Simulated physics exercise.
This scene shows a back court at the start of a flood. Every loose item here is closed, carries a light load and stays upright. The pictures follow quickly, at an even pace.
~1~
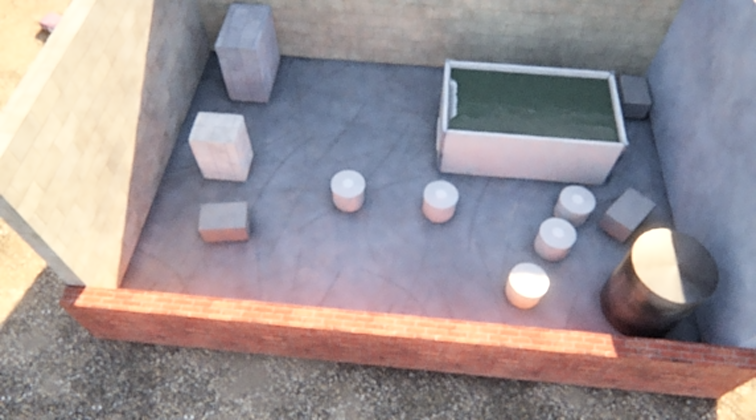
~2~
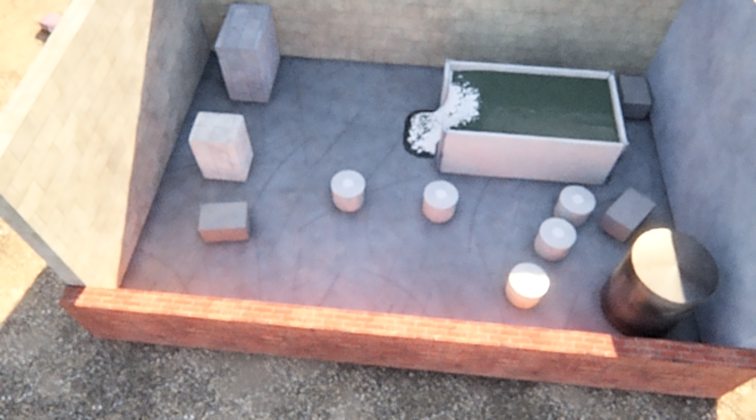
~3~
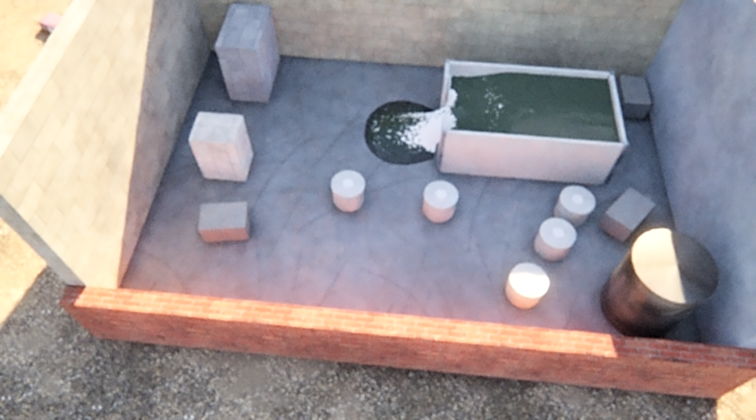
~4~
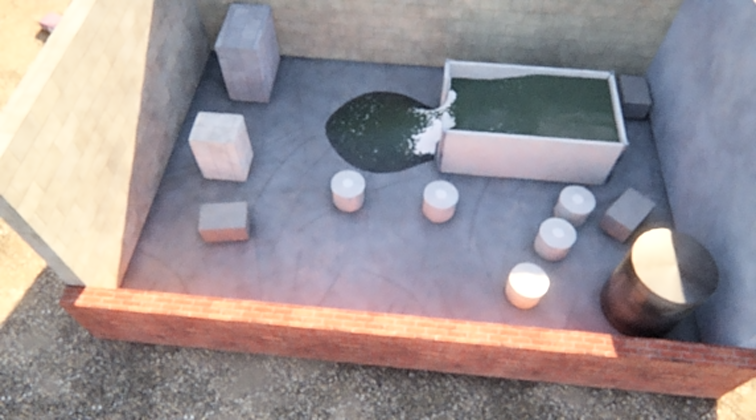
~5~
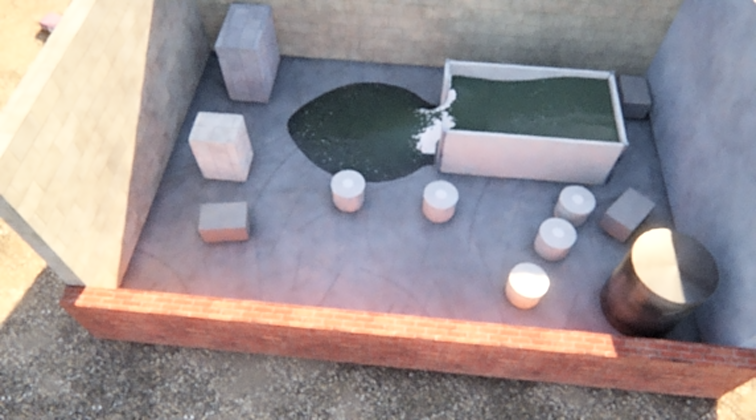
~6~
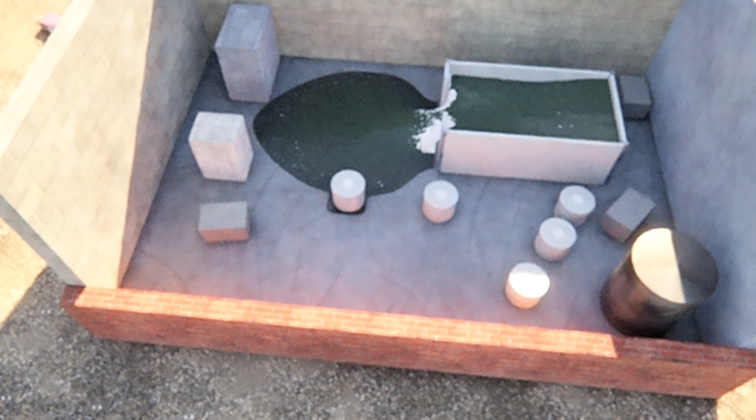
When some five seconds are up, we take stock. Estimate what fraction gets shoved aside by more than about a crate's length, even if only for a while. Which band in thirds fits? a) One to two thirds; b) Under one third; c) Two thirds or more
The answer is b.
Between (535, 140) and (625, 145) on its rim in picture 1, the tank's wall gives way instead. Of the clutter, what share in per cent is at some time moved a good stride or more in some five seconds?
Estimate: Some 80 per cent.
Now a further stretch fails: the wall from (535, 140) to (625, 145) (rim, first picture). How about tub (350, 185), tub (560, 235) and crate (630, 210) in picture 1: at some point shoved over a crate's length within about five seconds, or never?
Each in turn, never travels that far, ends up that far off, ends up that far off.
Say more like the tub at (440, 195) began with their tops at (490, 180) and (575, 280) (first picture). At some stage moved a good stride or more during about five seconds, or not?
Copy 1: Stayed below the mark. Copy 2: Stayed below the mark.
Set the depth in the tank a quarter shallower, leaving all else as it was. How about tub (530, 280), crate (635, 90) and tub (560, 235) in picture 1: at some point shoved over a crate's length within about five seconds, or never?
As listed: Short of that, less than that, no.
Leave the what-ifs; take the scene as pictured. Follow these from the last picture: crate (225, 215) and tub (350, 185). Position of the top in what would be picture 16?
Close to pixel (211, 245) and pixel (333, 205).
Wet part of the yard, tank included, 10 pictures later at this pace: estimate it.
Estimate: Close to 50 in a hundred.
A moment on, 0 of 8 are well off their spots; 0 afloat.
Next, 0 of 8 are well off their spots; 0 afloat.
Later, 1 of 8 are well off their spots; 0 afloat.
In the end, 1 of 8 are well off their spots, and 1 have been at some point; 0 afloat.
